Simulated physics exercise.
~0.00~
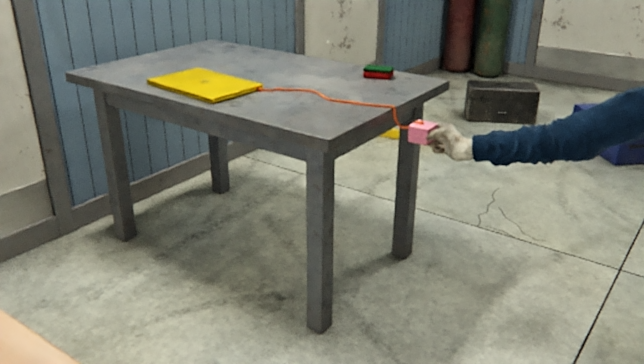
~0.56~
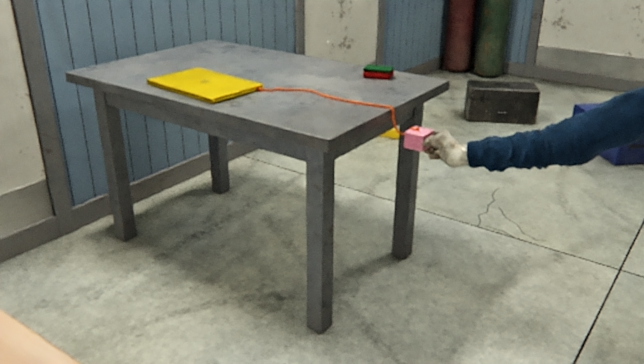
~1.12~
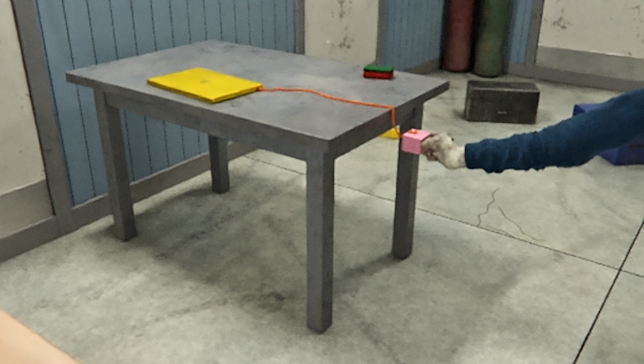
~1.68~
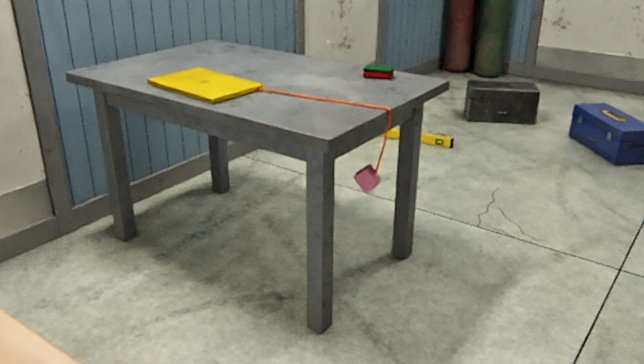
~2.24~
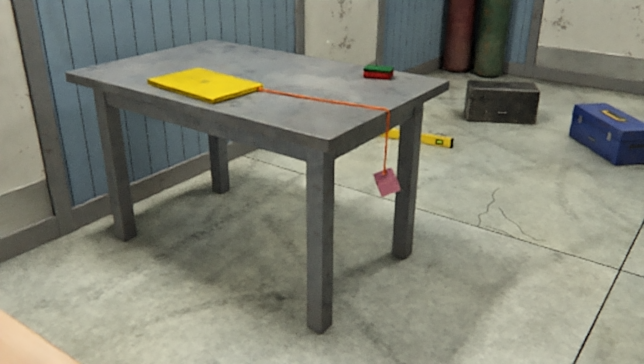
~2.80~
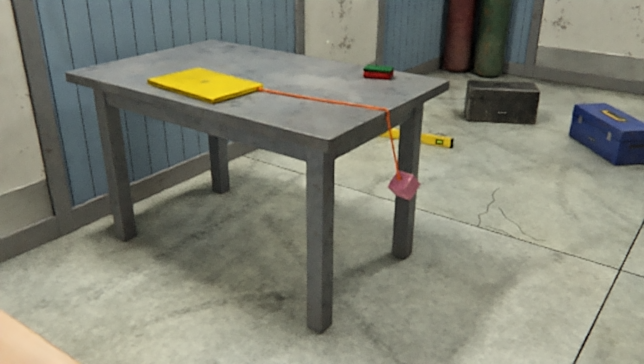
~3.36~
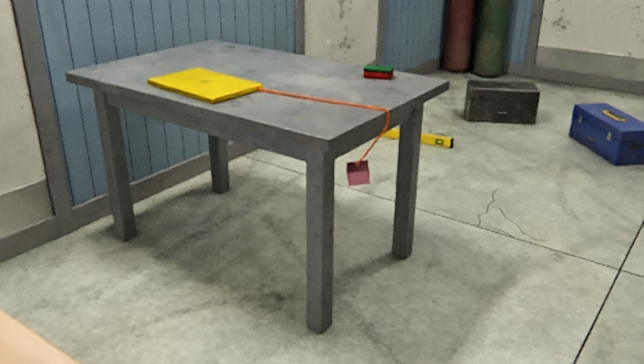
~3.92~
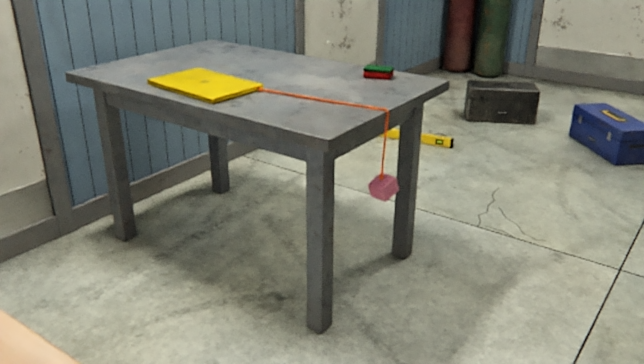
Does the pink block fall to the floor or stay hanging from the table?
It stays hanging from the table edge by its string, and the sponge keeps its place on top.
